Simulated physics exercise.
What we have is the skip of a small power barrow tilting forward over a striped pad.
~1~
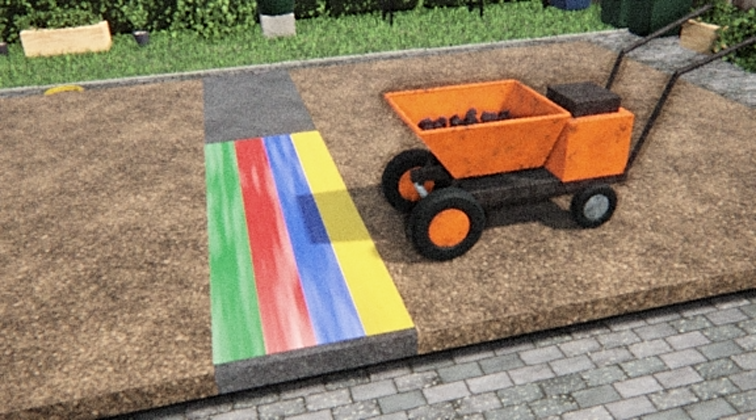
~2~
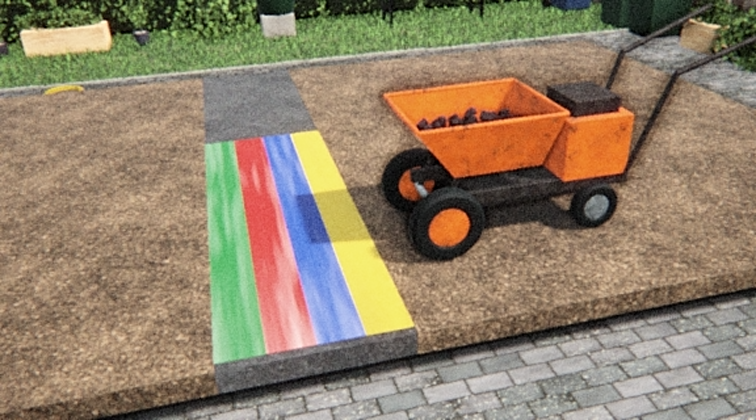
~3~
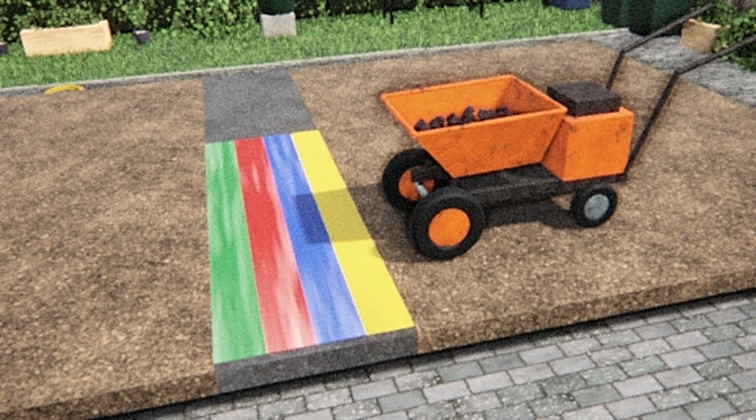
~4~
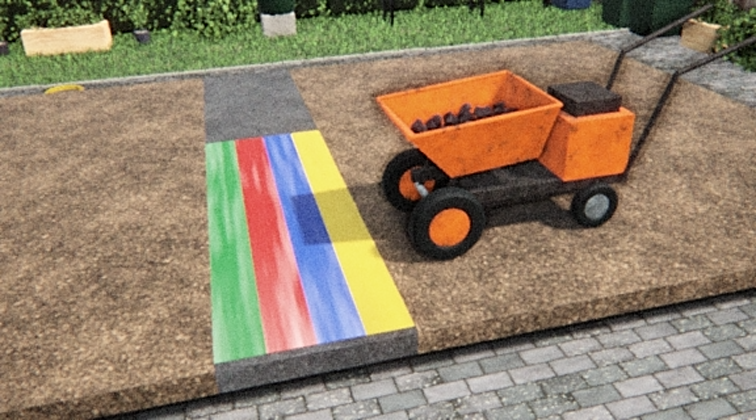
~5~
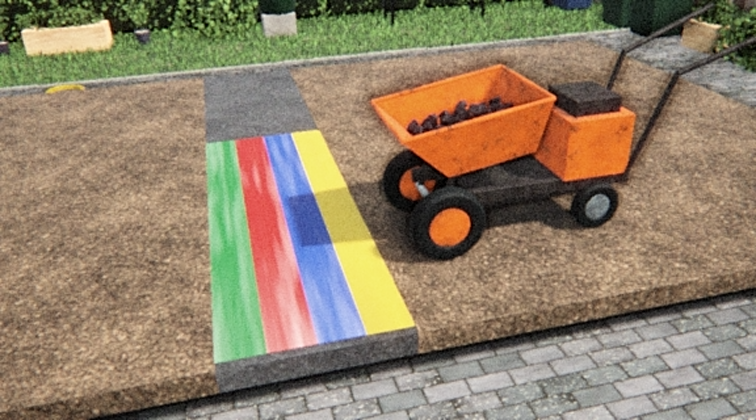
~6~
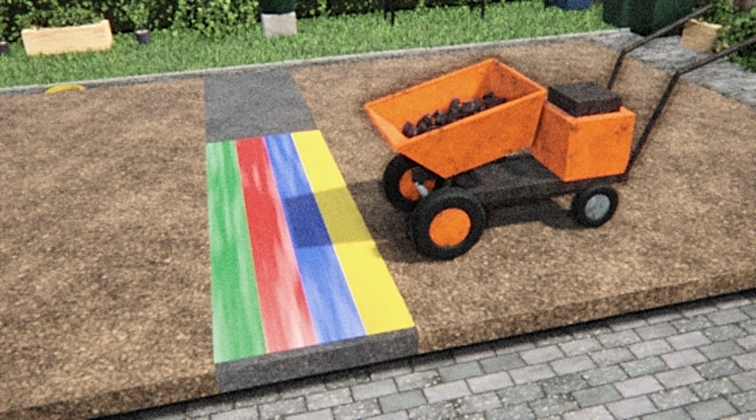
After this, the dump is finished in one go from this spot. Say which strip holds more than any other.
Most covered: The blue band.
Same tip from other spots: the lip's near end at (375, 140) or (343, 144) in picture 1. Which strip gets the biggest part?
One: That red strip. Two: Green.
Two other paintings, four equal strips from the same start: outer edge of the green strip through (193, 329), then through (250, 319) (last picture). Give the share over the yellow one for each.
About 10 and 0 per cent.
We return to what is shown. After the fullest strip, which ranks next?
Next in line is the red strip.
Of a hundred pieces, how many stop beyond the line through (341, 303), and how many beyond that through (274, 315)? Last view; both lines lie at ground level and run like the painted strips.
First some 80, then 20 per cent.
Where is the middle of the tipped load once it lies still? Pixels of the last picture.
At about (302, 250).
Shortly afterwards, skip tipped steeply; the whole lot in the skip.
Next, skip tipped steeply; the bulk in the skip; a little over the blue strip; only a few over the red strip.
Some moments later, skip tipped right over; a little in the skip; only a few over the yellow strip; near half over the blue strip; near a quarter over the red strip; a little over the green strip; only a few off the paint.
In the end, skip tipped right over; only a few in the skip; a little over the yellow strip; near half over the blue strip; near a third over the red strip; a little over the green strip; only a few off the paint.
